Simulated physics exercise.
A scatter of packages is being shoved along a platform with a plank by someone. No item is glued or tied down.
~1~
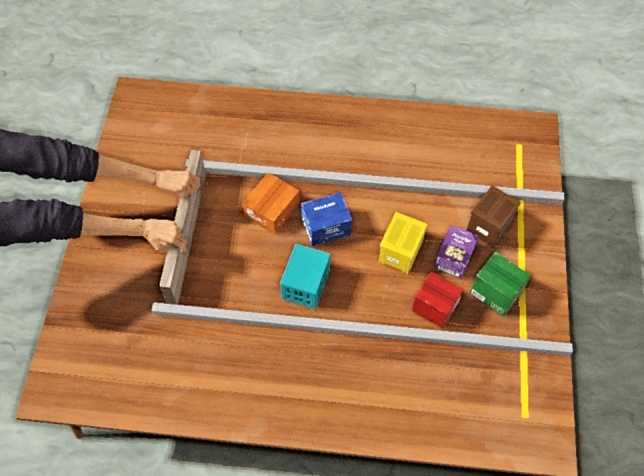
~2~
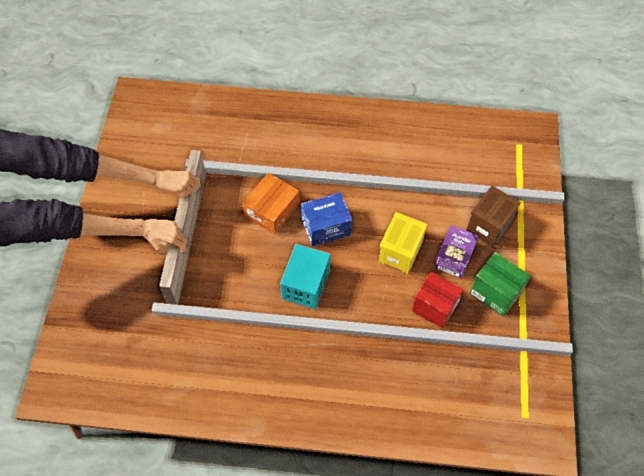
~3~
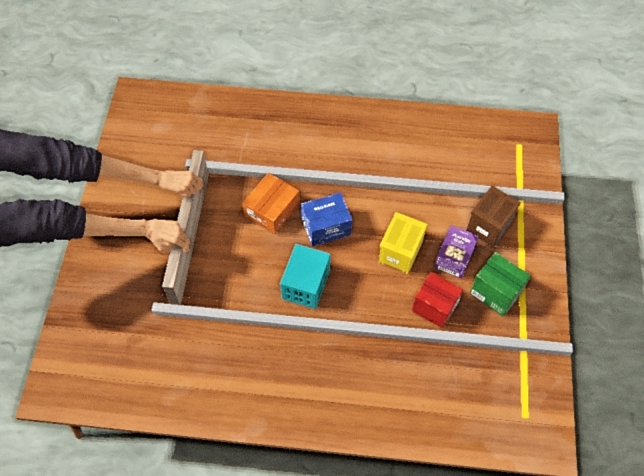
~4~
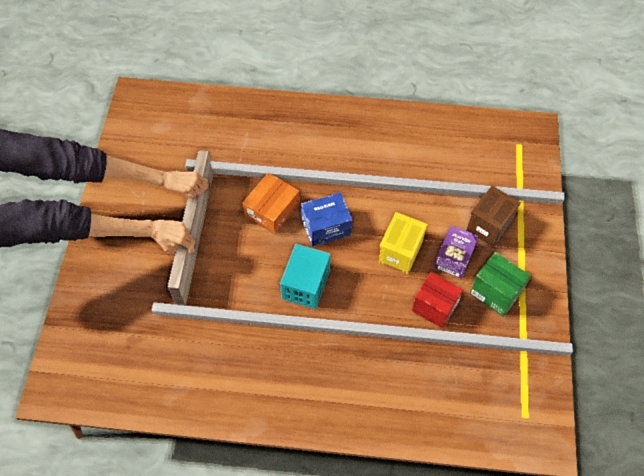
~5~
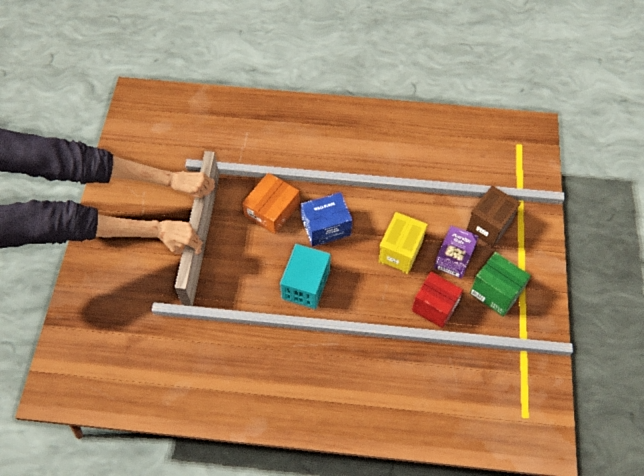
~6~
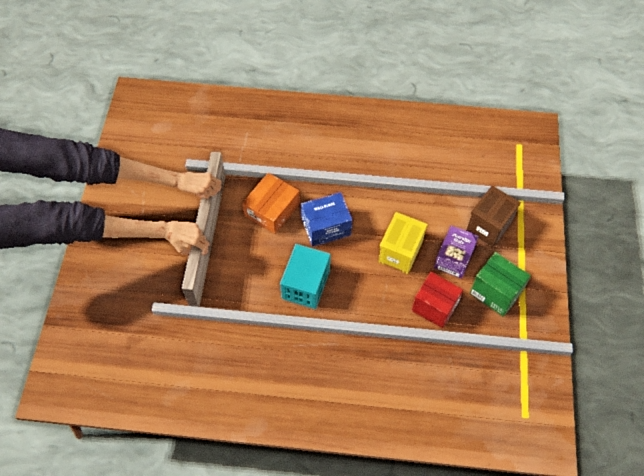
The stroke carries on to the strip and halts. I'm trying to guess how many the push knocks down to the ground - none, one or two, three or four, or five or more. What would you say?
Looks to me like the count going over is upwards of four.
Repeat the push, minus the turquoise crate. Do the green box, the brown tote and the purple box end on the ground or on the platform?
Obs.: Green box does drop, brown tote does drop, purple box does drop.
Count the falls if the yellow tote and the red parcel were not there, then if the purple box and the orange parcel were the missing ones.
First 3, then 3.
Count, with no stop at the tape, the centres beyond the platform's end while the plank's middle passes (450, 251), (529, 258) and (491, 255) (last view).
Per position: 1 / 5 / 2.
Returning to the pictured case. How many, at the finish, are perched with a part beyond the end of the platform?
I count 0 overhanging.
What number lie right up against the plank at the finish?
That number would be 3.
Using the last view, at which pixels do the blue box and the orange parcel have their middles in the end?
Roughly (542, 257), and the other roughly (543, 215).
Soon after, none off yet; green box at rest near (500, 285); brown tote at rest near (493, 217); purple box moved a little near (464, 256).
By the end, the number that fall off is five or more; fallen, yellow tote, red parcel, purple box, brown tote and green box.
